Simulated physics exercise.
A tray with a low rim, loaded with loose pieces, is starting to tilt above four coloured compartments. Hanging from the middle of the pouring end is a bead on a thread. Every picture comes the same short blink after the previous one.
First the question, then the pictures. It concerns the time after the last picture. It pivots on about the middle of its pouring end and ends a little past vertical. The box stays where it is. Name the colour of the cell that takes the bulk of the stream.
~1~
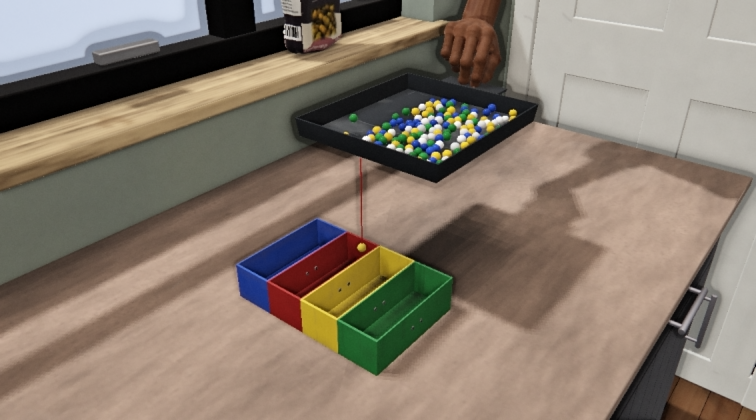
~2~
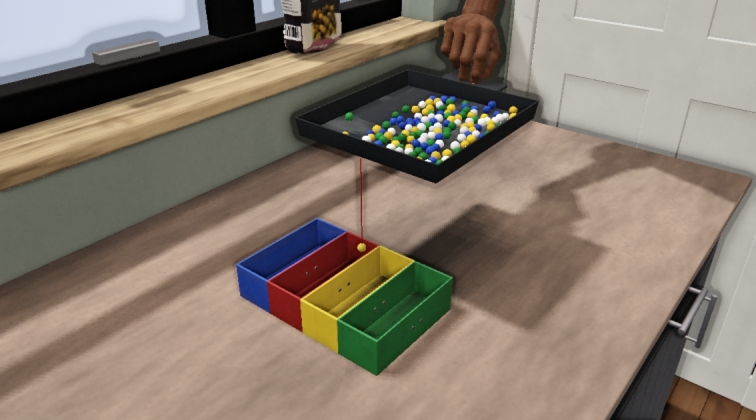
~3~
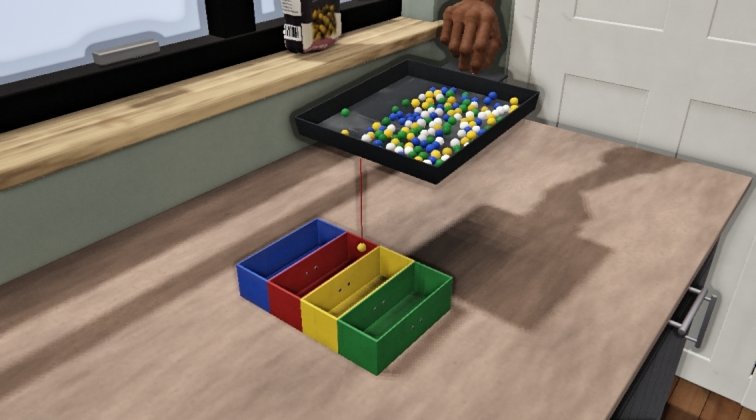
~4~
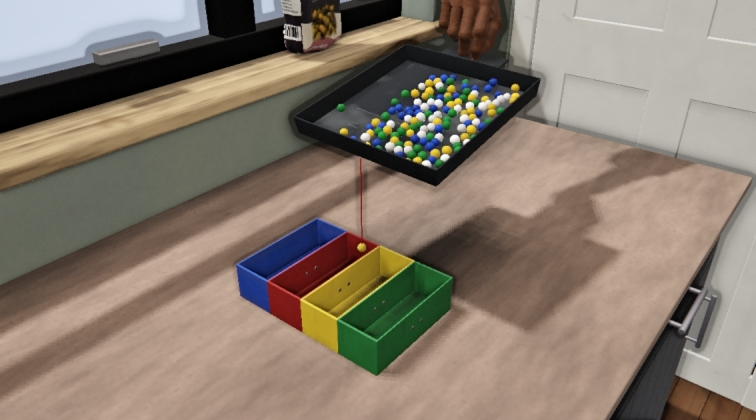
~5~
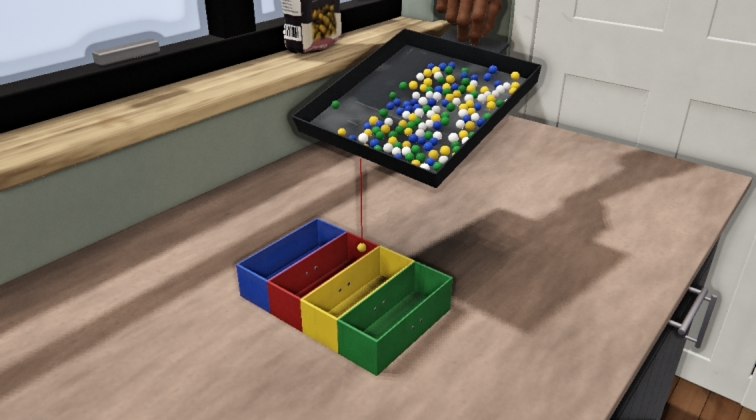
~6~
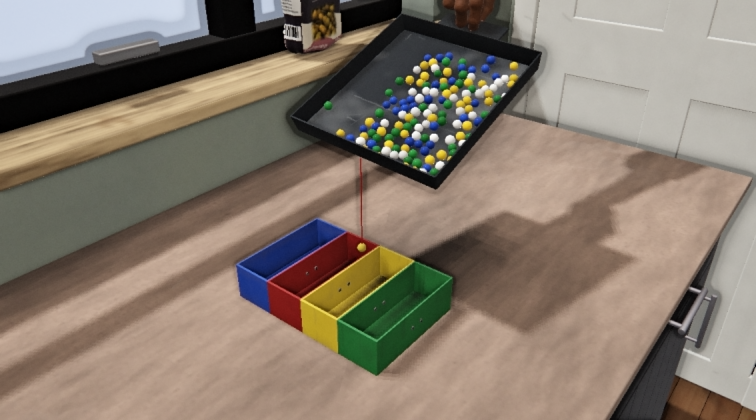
Green.
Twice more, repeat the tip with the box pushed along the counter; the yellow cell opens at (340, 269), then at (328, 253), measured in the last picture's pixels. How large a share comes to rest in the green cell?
First position: Some 30 %; second position: Some 20 %.
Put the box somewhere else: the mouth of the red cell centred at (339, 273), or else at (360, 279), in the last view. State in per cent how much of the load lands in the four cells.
Around 90 per cent for the first position, around 100 per cent for the second.
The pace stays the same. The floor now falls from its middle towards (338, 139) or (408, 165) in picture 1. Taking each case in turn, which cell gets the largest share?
The first time it's the cell in blue, the second time it's that green cell.
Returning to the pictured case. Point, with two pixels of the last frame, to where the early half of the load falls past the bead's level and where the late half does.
The opening part goes through (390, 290); what follows goes through (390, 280).
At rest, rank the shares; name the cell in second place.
Second place belongs to that yellow cell.
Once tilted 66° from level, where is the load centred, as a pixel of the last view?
Near (404, 139).
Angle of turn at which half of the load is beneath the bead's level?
I'd say close to 110 degrees.
Soon, tray tipped steeply; all on the tray.
A while on, tray tipped past a quarter turn; about a quarter on the tray; about a quarter in the green cell; a small part in the yellow cell; a stray few in the red cell; about a third falling or outside the box.
Towards the end, tray tipped past a quarter turn; about half in the green cell; about a quarter in the yellow cell; a small part in the red cell; a stray few in the blue cell; about a quarter falling or outside the box.
Finally, tray tipped past a quarter turn; about half in the green cell; about a quarter in the yellow cell; a small part in the red cell; a stray few in the blue cell; about a quarter outside the box.
